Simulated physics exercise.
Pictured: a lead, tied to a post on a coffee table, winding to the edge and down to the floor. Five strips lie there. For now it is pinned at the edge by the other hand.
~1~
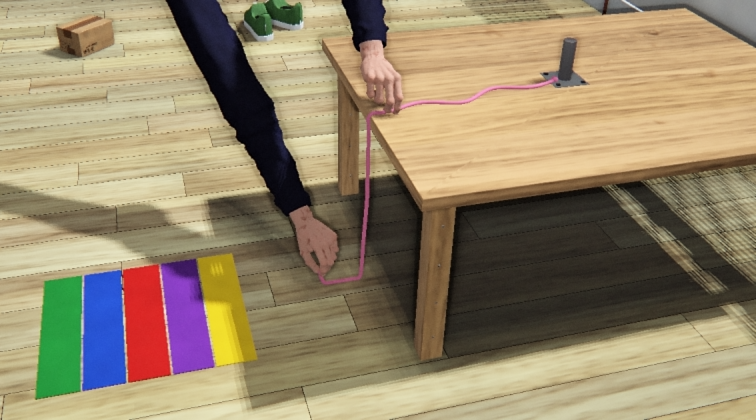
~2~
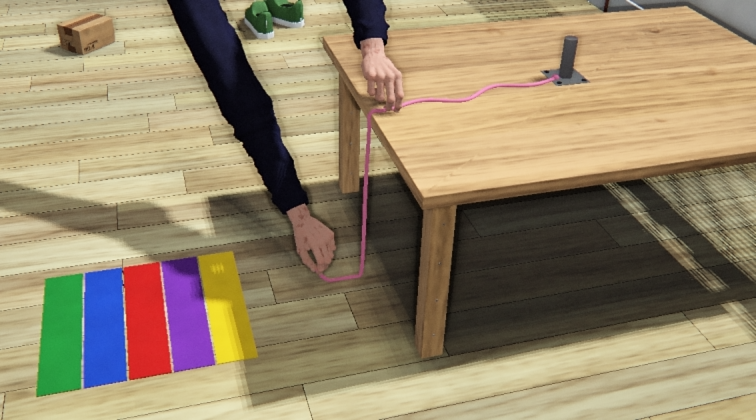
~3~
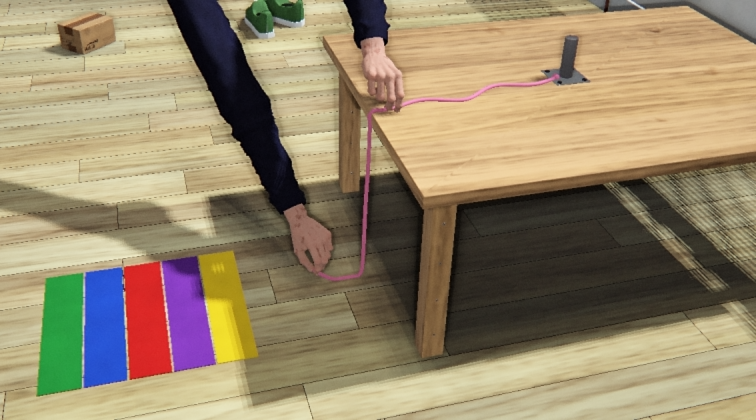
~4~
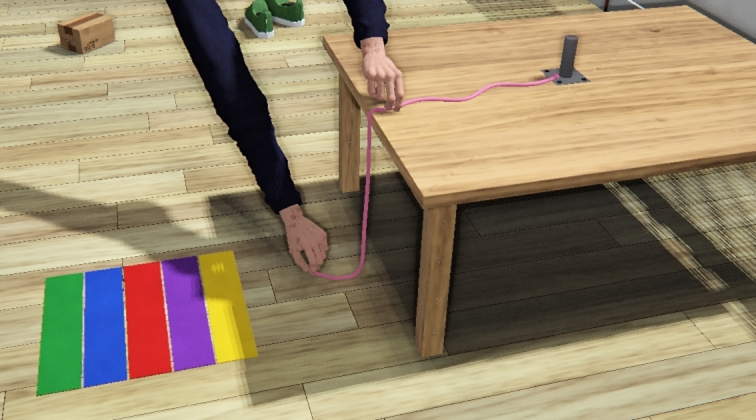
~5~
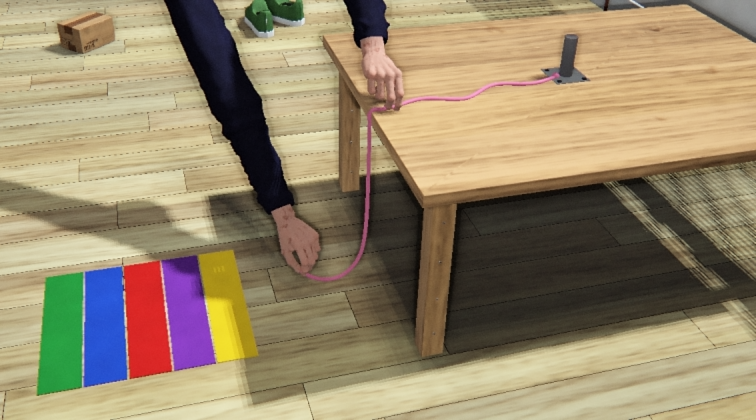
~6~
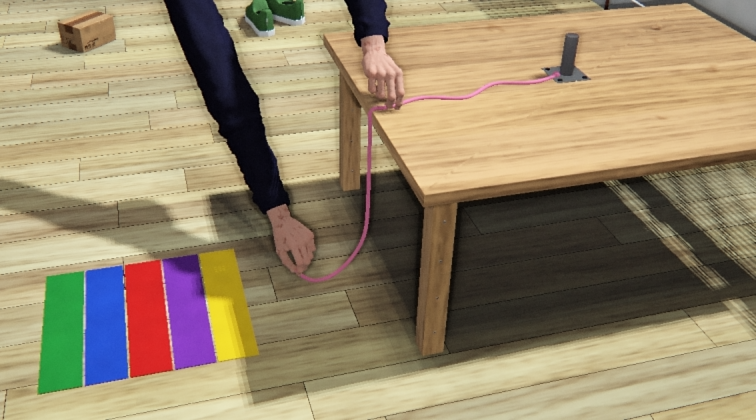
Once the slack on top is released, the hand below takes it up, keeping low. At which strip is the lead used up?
At the purple one.
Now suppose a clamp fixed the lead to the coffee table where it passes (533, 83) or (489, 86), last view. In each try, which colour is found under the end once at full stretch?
The end stops on purple and then on purple.
Early on, end near (268, 276); short of the strips.
Midway, end near (217, 284); over yellow.
At the end of the slack, end near (188, 288); over purple. It gets as far as the purple strip.
